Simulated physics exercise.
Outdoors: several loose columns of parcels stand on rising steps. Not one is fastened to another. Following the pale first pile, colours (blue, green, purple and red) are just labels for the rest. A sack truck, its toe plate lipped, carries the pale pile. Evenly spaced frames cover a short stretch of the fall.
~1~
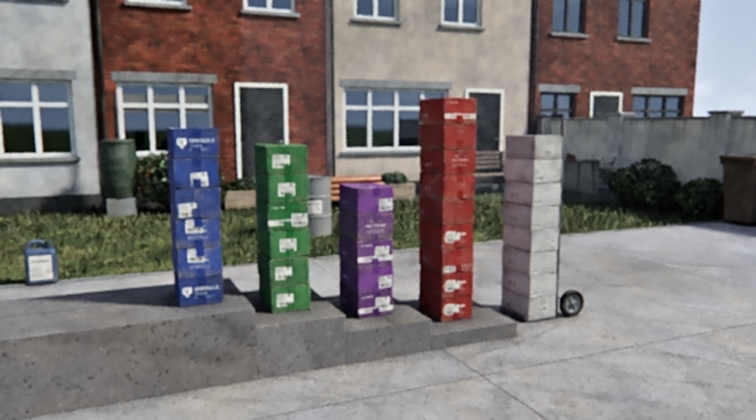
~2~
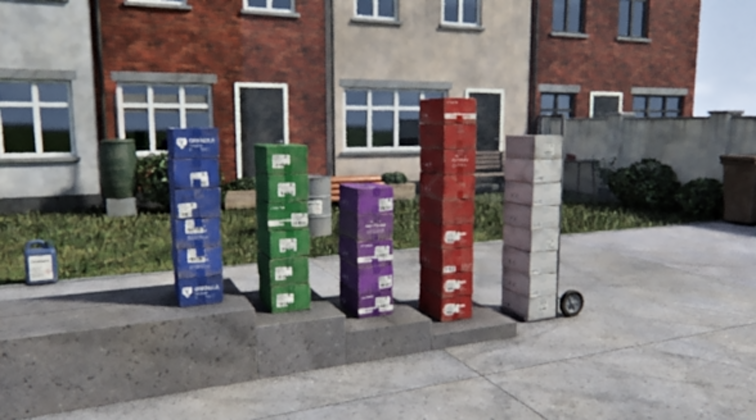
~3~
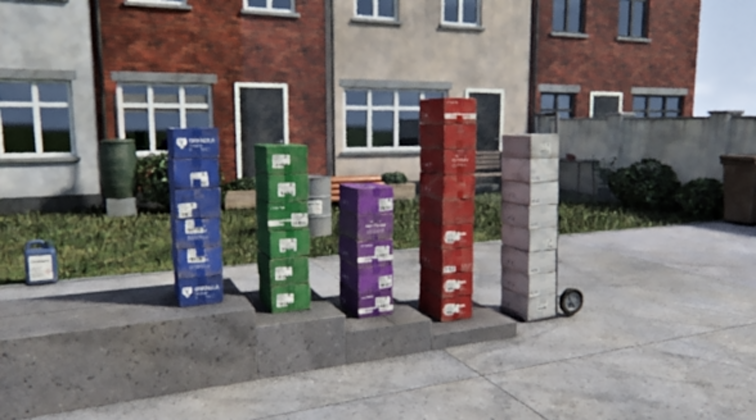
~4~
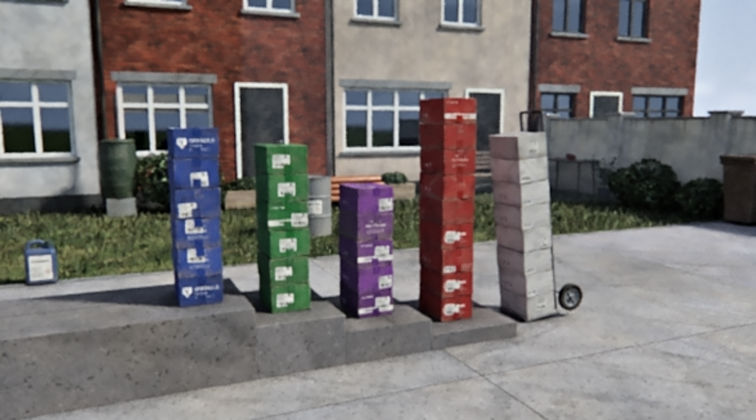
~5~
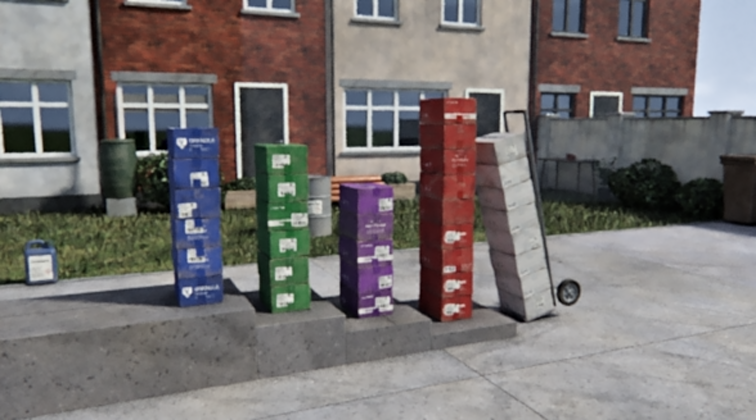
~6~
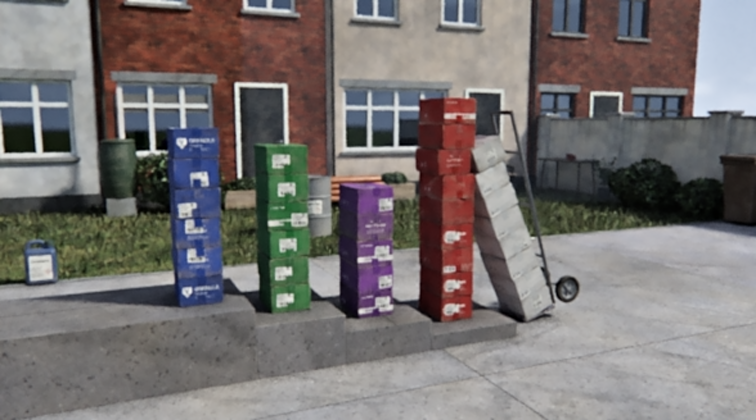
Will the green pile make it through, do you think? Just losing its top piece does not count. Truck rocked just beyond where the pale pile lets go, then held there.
Ruined.
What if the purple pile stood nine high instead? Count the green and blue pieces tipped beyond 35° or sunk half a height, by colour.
Green 5, blue 6.
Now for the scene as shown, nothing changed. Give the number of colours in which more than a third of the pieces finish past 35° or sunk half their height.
The answer is 4.
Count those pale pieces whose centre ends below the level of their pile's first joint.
Counting them up gives 1.
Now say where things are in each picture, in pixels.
In the first frame (pixels give the middle of a visible side), truck frame (562, 157) level; top green parcel (288, 160); top blue parcel (197, 143); none of the others has stirred.
In the second frame, truck frame (562, 157) level; top green parcel (288, 160).
In the third frame, truck frame rocked barely; top green parcel (288, 160).
In the fourth frame, truck frame rocked a little, top of the pale pile leaning a little; top green parcel (288, 160); none of the others has stirred.
In the fifth frame, truck frame (531, 153) rocked a little, top of the pale pile leaning clearly; top green parcel (288, 160); none of the others has stirred.
In the sixth frame, truck frame (521, 153) rocked clearly, top of the pale pile leaning clearly; top green parcel (288, 160); top red parcel (460, 111); one has shifted.
Shortly afterwards, 8 of the pale pile down; none of the 6 green parcels down (0 of 26 in all colours); top green parcel unmoved; top red parcel tilted clearly.
Next, 8 of the pale pile down; none of the 6 green parcels down (8 of 26 in all colours); top green parcel about its own height from its place; top red parcel tilted clearly, some two heights lower.
Some moments later, 8 of the pale pile down; 5 of the 6 green parcels down (25 of 26 in all colours); top green parcel tilted clearly, some two heights lower; top blue parcel tilted steeply, some three heights lower.
In the end, 8 of the pale pile down; 5 of the 6 green parcels down (25 of 26 in all colours); top green parcel on its side; top blue parcel upside down.
